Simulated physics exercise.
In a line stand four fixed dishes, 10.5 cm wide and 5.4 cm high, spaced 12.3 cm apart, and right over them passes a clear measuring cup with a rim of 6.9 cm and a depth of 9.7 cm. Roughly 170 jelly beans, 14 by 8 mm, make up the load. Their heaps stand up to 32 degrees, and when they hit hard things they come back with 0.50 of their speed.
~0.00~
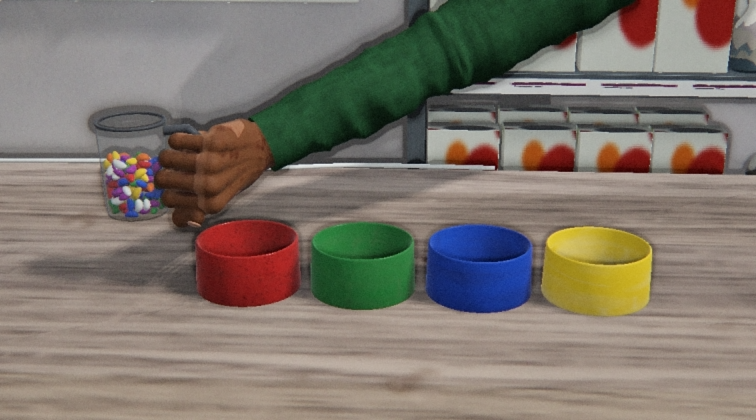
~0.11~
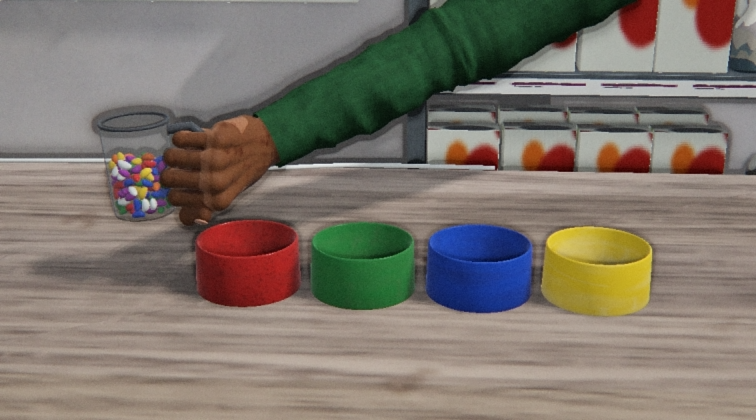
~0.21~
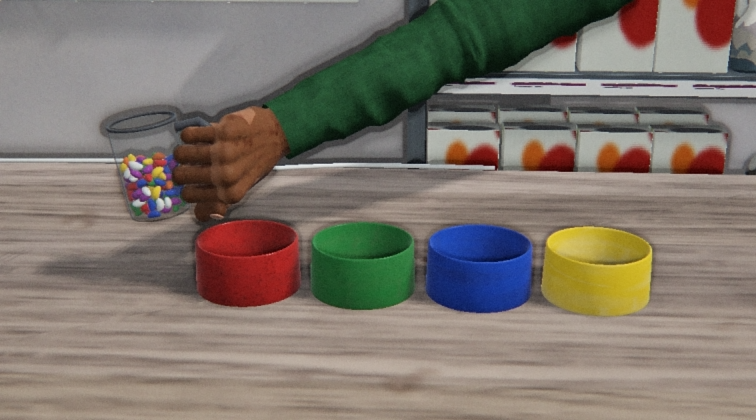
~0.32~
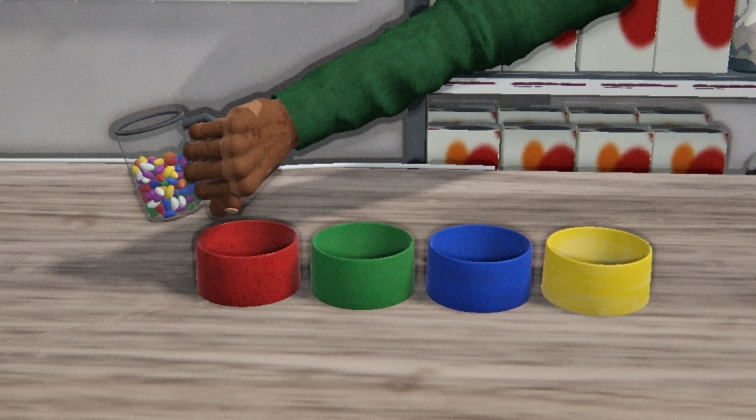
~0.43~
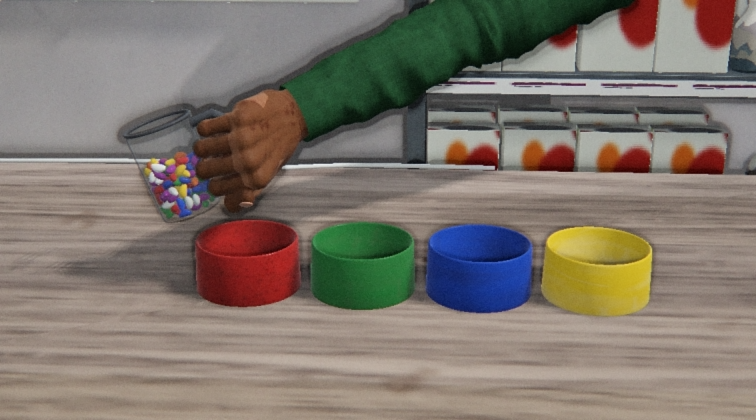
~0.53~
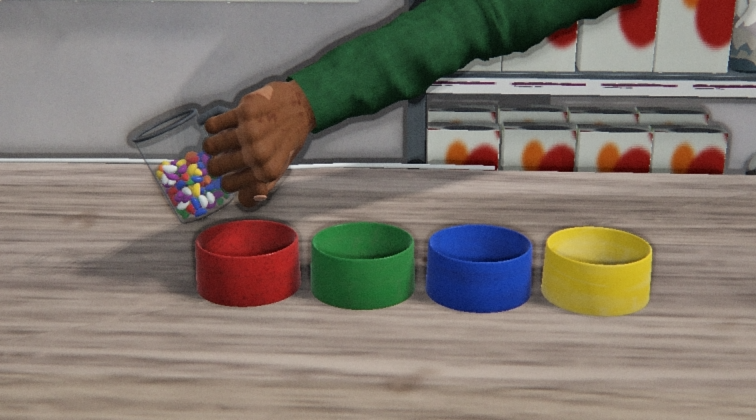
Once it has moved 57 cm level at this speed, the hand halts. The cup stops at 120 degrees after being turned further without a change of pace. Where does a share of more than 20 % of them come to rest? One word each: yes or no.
Red: No; blue: No; green: Yes; yellow: No; counter: No.
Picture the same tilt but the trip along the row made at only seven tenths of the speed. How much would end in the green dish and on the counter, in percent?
The shares would then be green 0 and counter 10.
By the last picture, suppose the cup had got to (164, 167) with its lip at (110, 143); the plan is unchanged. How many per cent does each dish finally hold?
The red dish keeps 80, the blue dish 0, the green dish 0 and the yellow dish 0.
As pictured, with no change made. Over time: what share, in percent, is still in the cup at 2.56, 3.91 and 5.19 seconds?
Going in order, it reads 35, then 0, and finally 0 per cent.
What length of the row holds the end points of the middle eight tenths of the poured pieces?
The stretch is around 6 cm long.
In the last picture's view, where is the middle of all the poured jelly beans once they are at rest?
I'd say roughly (361, 272).
Then, at 2.56 s, tilt 120 degrees; cup holds 35 %, green 60 %.
After 3.91 s, tilt 120 degrees; cup holds 0 %, green 100 %.
Then, at 5.19 s, tilt 120 degrees; cup holds 0 %, green 100 %.
By 5.5 s all is still; red 0 %, blue 0 %, green 100 %, yellow 0 %, counter 0 %.
